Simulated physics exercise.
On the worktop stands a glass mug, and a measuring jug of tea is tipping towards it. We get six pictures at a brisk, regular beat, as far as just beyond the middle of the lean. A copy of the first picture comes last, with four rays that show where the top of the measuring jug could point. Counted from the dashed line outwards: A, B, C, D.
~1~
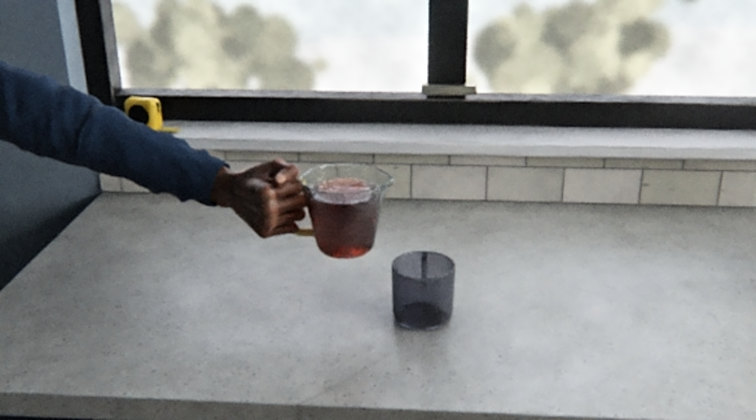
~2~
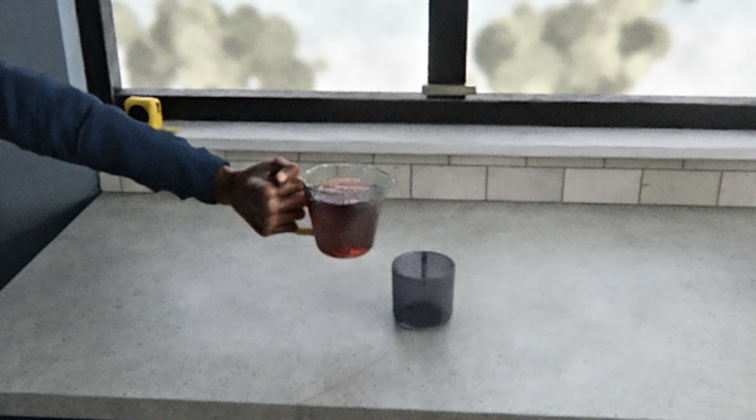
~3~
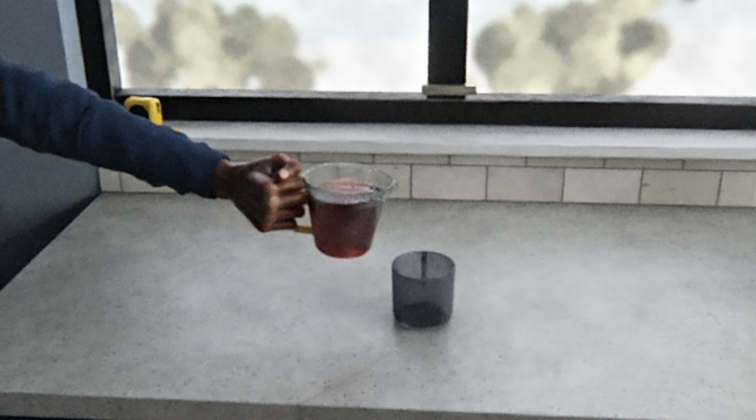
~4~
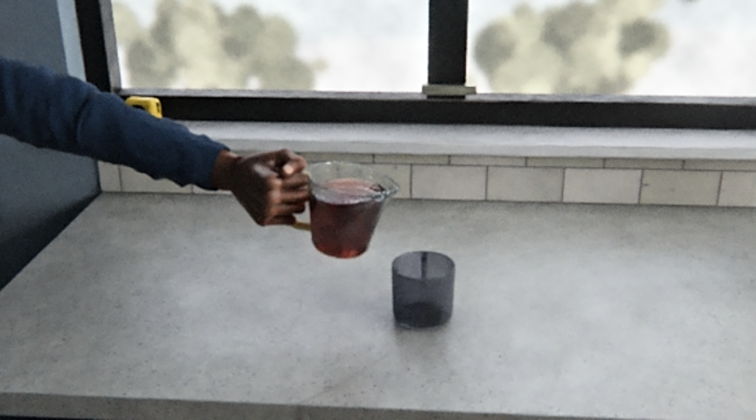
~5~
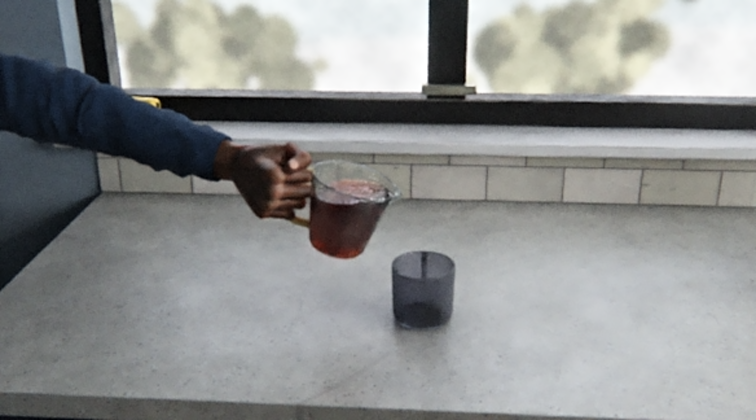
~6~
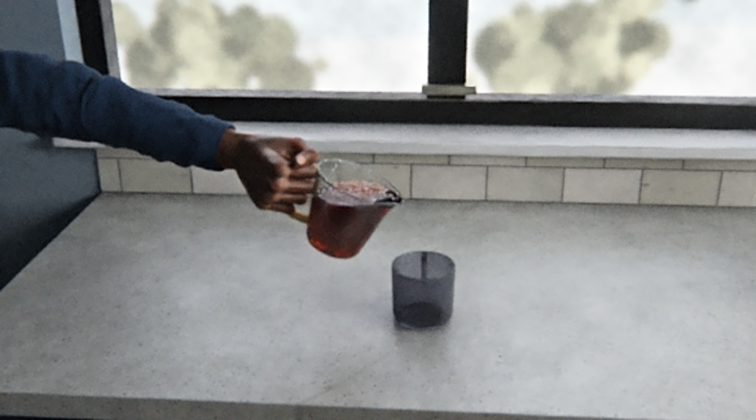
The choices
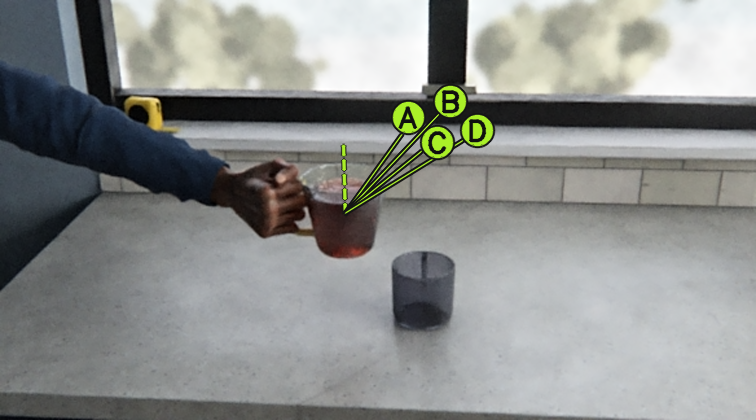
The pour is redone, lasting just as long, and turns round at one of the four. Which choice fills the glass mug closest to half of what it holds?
C.
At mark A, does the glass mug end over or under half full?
Under.
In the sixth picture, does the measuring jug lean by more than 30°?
No.
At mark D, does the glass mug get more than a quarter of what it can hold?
Yes, it does.
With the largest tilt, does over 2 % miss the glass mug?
No.
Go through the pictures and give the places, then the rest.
Upright, lip at (393, 181); rim of the glass mug round (423, 264); nothing has left yet.
Upright, lip at (394, 182); nothing has left yet.
Tipped about 4°, lip at (395, 185); nothing has left yet.
Tipped about 9°, lip at (398, 189); nothing has left yet.
Tipped about 15°, lip at (401, 195); nothing has left yet.
Tipped about 22°, lip at (403, 201); nothing has left yet.
On the marked copy, A at (401, 134); B at (439, 113); C at (421, 151); D at (462, 140).
With A, the glass mug ends with about 22 % of what it can hold.
With B, the glass mug ends with about 35 % of what it can hold.
With C, the glass mug ends with about 50 % of what it can hold.
With D, the glass mug ends with about 66 % of what it can hold.
